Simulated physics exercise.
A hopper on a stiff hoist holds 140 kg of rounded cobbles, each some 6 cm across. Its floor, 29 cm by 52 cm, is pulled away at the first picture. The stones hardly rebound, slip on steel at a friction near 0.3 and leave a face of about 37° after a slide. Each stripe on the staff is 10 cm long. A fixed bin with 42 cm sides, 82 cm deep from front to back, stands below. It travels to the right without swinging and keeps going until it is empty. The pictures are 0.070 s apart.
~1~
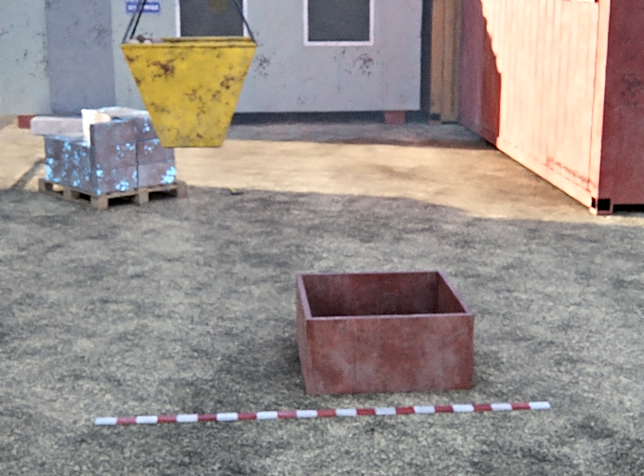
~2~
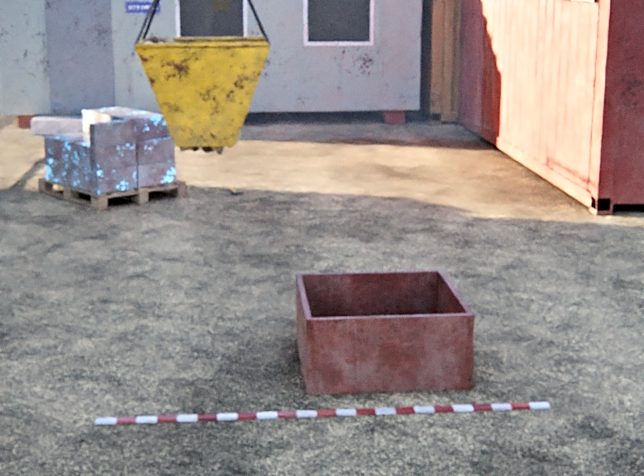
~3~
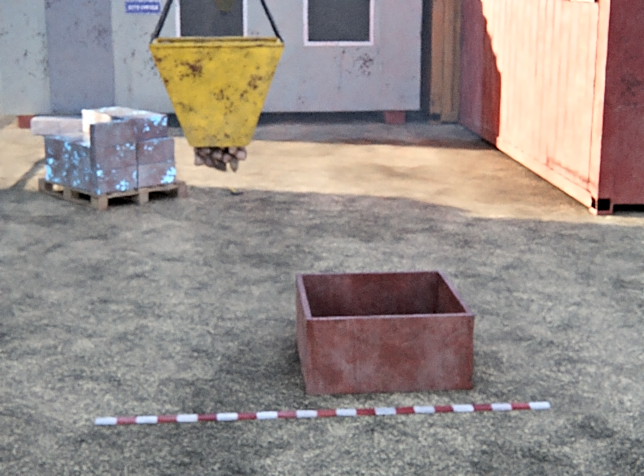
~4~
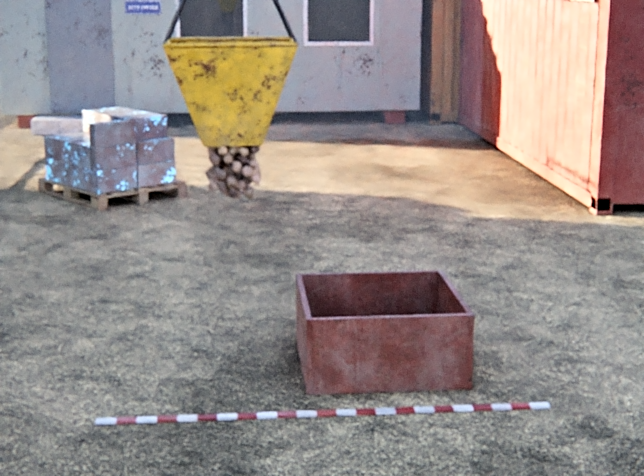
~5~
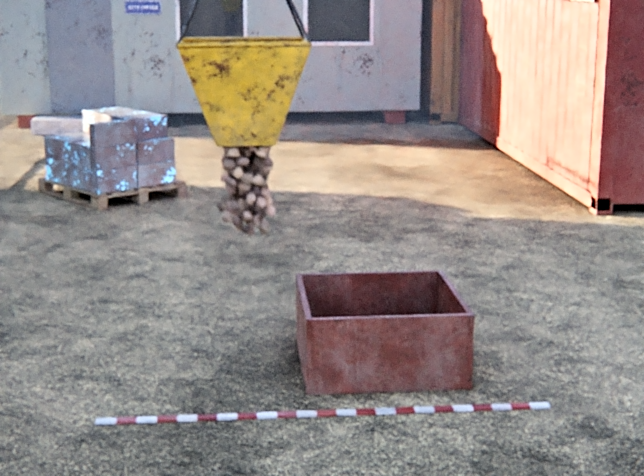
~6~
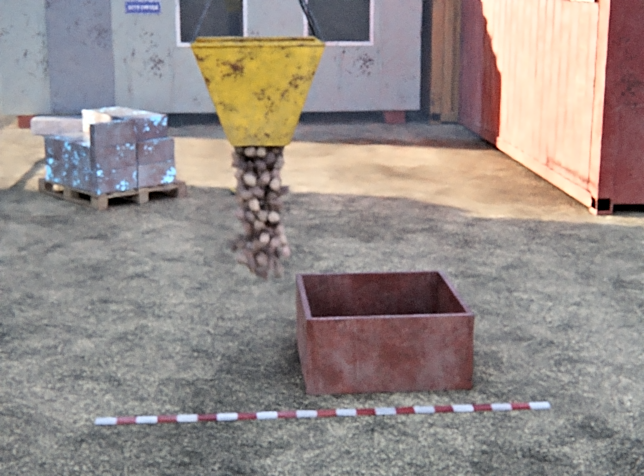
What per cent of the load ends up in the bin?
Some 61 per cent of it.
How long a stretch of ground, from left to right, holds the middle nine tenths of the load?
About 140 cm.
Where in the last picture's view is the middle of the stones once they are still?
Around (332, 353).
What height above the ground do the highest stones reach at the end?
Some 20 cm high.
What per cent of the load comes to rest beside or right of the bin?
About 0 per cent.
Then, 0.3 s after the last picture, 0 % in the hopper, 41 % falling or lying left of the bin, 59 % falling or lying in the bin; the stones farthest right are at (374, 345).
Then, 0.8 s after the last picture, 0 % in the hopper, 39 % falling or lying left of the bin, 61 % falling or lying in the bin; the stones farthest right are at (441, 339).
Then, 1.4 s after the last picture, 0 % in the hopper, 39 % falling or lying left of the bin, 61 % falling or lying in the bin; the stones farthest right are at (443, 339).
Then, 2.2 s after the last picture, 0 % in the hopper, 39 % falling or lying left of the bin, 61 % falling or lying in the bin; the stones farthest right are at (443, 339).
Then, 4.2 s after the last picture, 0 % in the hopper, 39 % left of the bin, 61 % in the bin; the stones farthest right are at (443, 339).
